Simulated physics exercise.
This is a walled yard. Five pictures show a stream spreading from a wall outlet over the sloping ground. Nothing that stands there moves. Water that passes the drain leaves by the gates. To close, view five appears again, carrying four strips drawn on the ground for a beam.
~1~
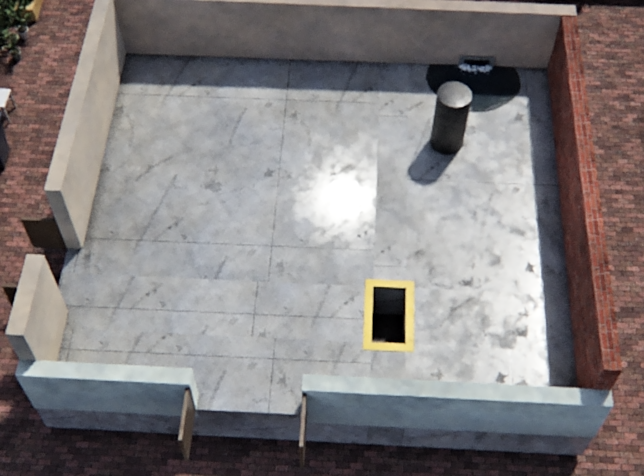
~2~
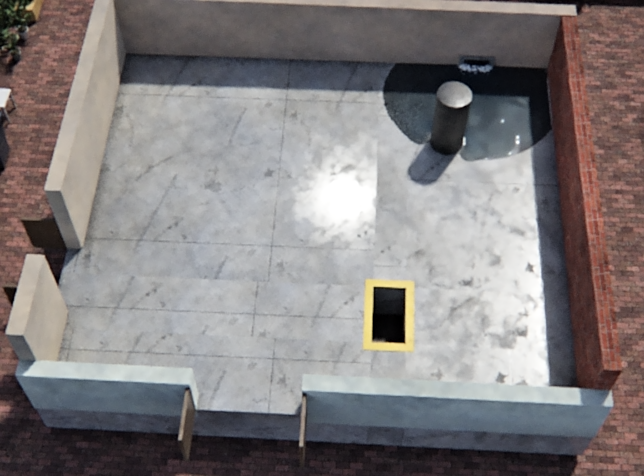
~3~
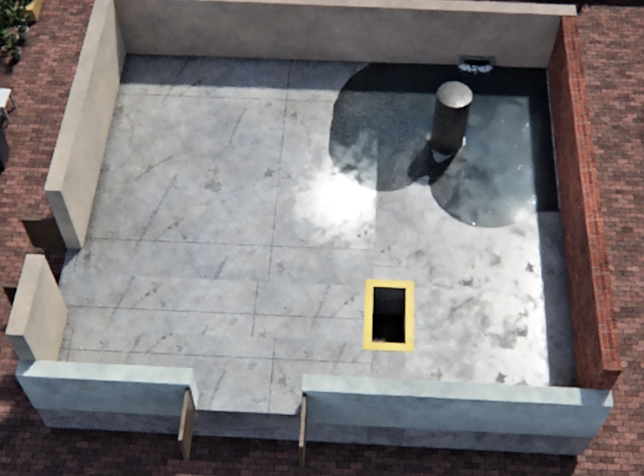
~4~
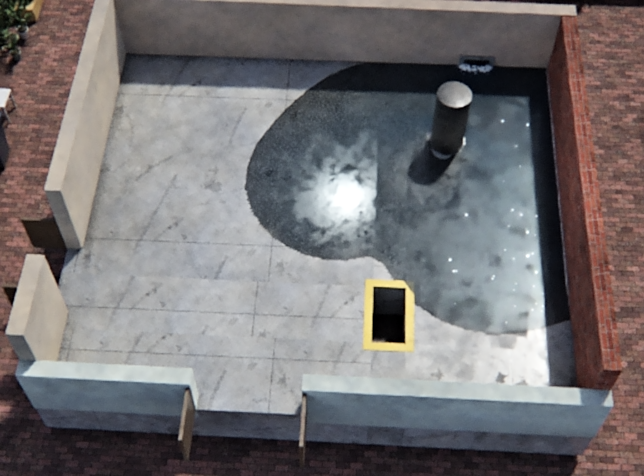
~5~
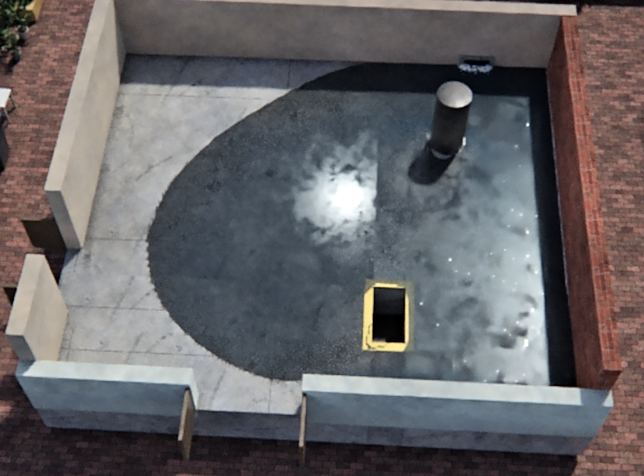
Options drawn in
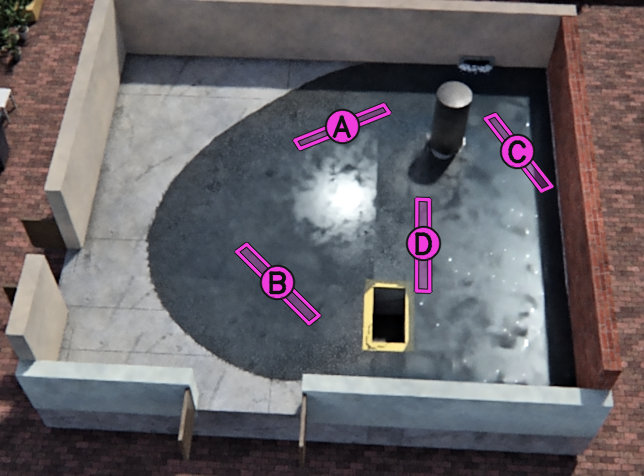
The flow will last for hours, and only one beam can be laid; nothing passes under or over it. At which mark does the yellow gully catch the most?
Choose B.
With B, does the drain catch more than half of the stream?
No.
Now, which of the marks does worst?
It is D.
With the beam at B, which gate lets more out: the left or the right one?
The right gate.
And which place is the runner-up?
A it is.
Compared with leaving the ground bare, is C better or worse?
Worse.
On the marked copy, A from (297, 144) to (386, 108); B from (241, 248) to (314, 319); C from (490, 116) to (546, 188); D from (423, 291) to (423, 199).
For place A, about 22 % of the stream goes into the yellow gully, about 77 % out by the gates.
For place B, about 33 % of the stream goes into the yellow gully, about 67 % out by the gates.
For place C, about 16 % of the stream goes into the yellow gully, about 84 % out by the gates.
For place D, about 12 % of the stream goes into the yellow gully, about 88 % out by the gates.
